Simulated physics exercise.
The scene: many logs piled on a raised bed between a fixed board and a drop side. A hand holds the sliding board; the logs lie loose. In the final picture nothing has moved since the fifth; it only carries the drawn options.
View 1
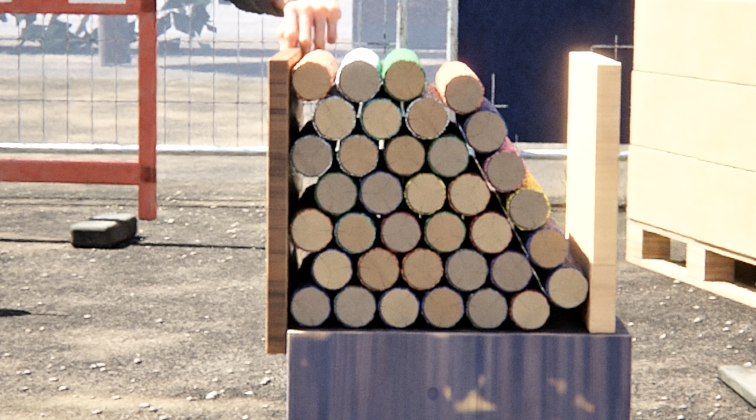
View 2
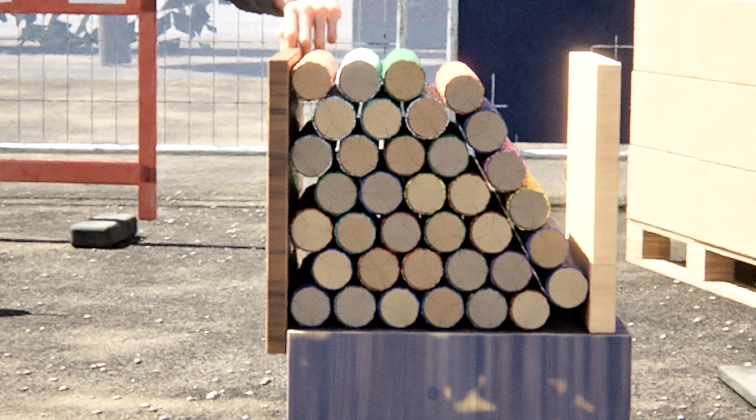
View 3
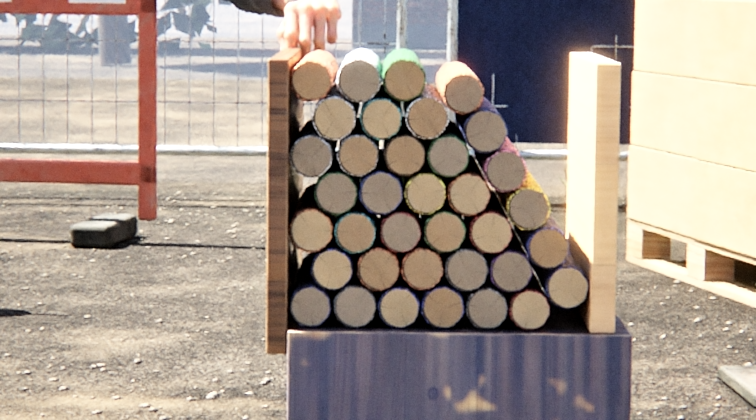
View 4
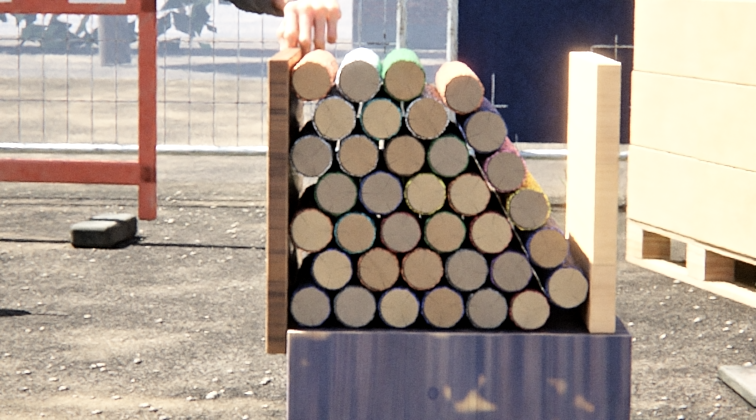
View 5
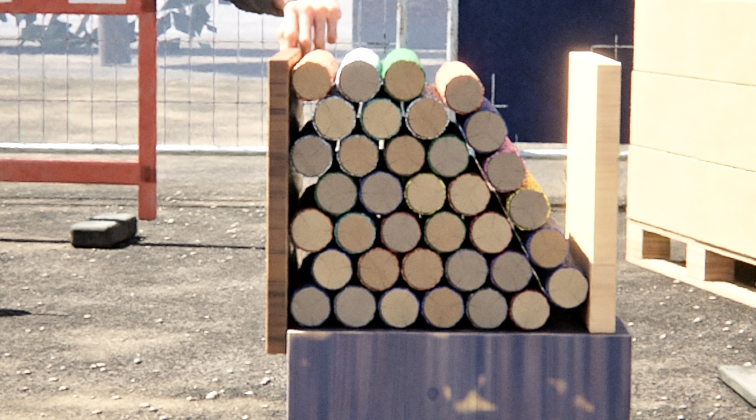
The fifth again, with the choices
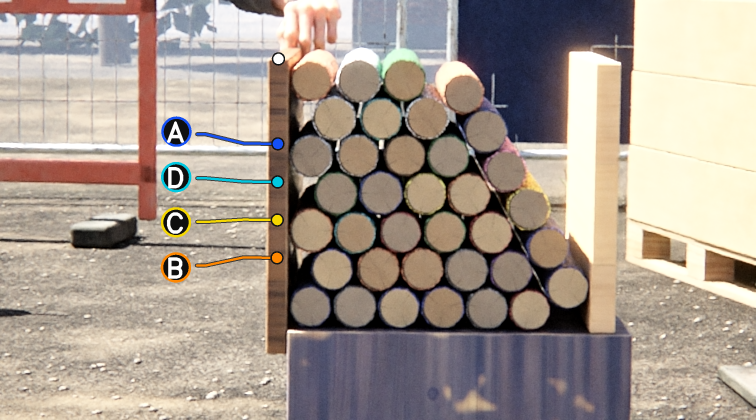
A loose stack of round logs, their pale cut ends facing the viewer, sits between two upright wooden boards on a grey-blue block in a sunlit outdoor yard, seen straight on. A hand holds the left board's top, with a red barrier and wire fence to the left and pale stacked boxes on a pallet to the right. Nothing visibly moves, and the camera stays still.
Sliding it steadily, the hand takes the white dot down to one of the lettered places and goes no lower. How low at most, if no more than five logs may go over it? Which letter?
No lower than B.
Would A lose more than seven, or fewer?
At A, fewer than seven.
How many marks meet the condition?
The number is four.
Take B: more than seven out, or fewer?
At B, fewer than seven.
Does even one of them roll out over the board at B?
At B: Yes.
On the marked copy, A at (278, 144); B at (277, 258); C at (278, 220); D at (278, 182); the white dot at (279, 59).
With B. Early on, top of the board (289, 145).
Further on, top of the board (288, 242).
At the end, top of the board (288, 257), four out over the board.
As for the rest, A none out over the board; C four out over the board; D one out over the board.
